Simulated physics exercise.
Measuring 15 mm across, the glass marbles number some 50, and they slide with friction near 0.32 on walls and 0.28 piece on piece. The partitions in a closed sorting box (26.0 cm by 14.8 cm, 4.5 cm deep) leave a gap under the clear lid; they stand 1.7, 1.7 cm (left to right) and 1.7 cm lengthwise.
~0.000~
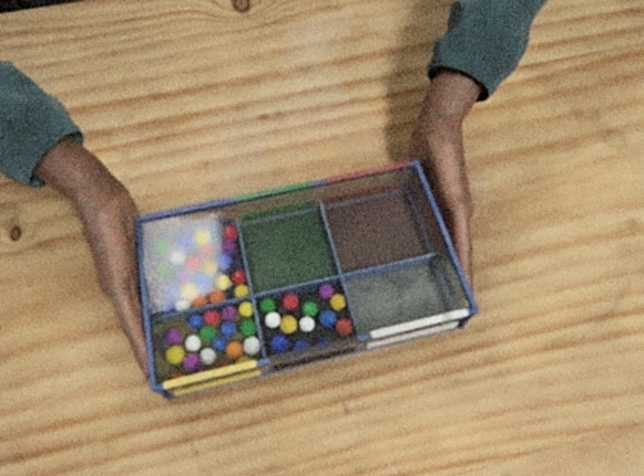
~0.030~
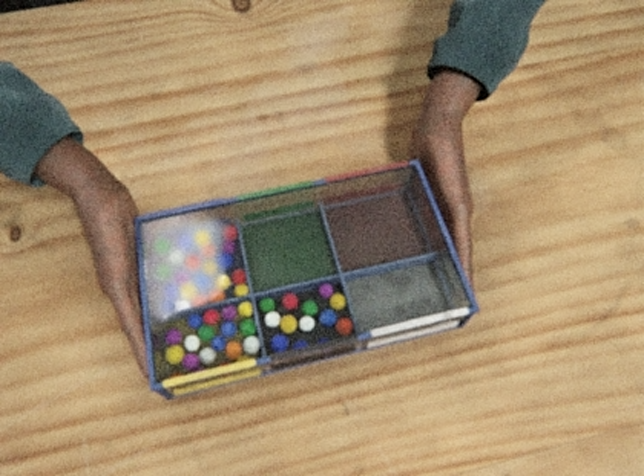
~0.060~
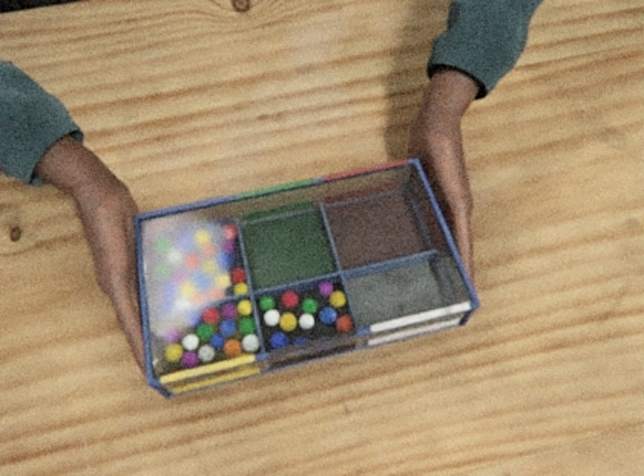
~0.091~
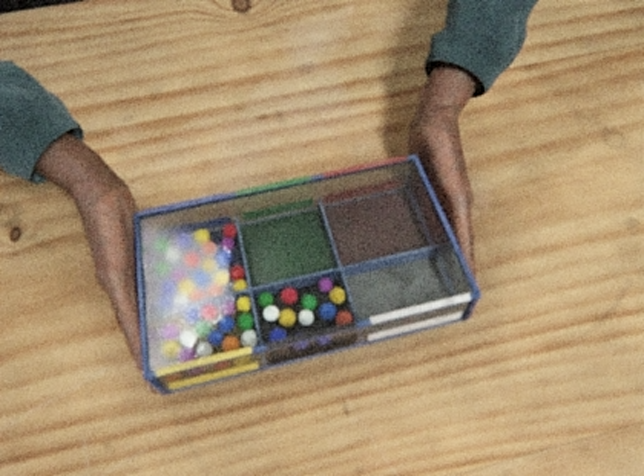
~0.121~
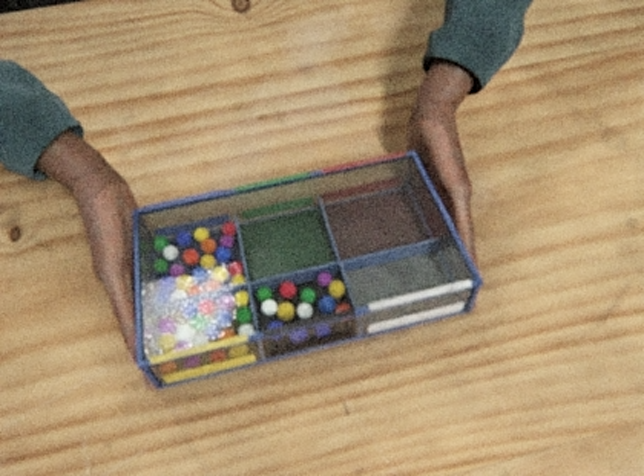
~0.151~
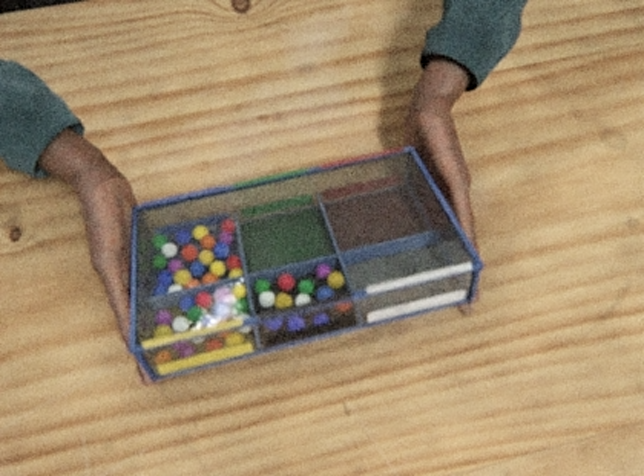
On a wooden table, two hands in green sleeves held a clear-lidded, divided box of colourful little balls and tilted its near side slightly upward, while a bright glare slid toward the front left.
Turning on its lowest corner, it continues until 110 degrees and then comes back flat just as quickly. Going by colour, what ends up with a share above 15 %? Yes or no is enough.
Red, no; blue, yes; green, yes; yellow, no; white, no; black, no.
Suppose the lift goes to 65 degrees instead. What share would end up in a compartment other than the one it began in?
0 %.
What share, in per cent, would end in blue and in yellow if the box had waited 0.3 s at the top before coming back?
Blue 70; yellow 0.
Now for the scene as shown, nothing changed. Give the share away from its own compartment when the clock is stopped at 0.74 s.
Value: Close to 20 %.
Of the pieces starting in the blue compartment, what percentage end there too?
Roughly 100 per cent.
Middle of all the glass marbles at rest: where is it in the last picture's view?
Roughly pixel (219, 260).
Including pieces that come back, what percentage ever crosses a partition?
The share comes out near 55 per cent.
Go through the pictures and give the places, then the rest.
The first frame shows box tilt 0 degrees, front corners at (157, 386) and (472, 309); blue 40 %, yellow 35 %, black 25 %.
The second frame shows box tilt 1 degrees, front corners at (156, 385) and (473, 308).
The third frame shows box tilt 3 degrees, front corners at (154, 381) and (474, 303).
The fourth frame shows box tilt 6 degrees, front corners at (149, 374) and (475, 295), lowest corner left back.
The fifth frame shows box tilt 11 degrees, front corners at (143, 362) and (476, 281), lowest corner left back.
The sixth frame shows box tilt 17 degrees, front corners at (136, 348) and (476, 265), lowest corner left back; blue 40 %, yellow 35 %, black 25 %. Its pace works out near 180 degrees a second.
After 0.74 s, tilt 110 degrees; blue 50 %, green 10 %, yellow 25 %, black 15 %.
After 1.13 s, tilt 47 degrees; red 5 %, blue 65 %, green 30 %, yellow 5 %.
After 1.60 s, tilt 0 degrees; red 5 %, blue 65 %, green 30 %, yellow 5 %.
By 2.5 s all is still; red 5 %, blue 65 %, green 30 %, yellow 5 %, white 0 %, black 0 %.
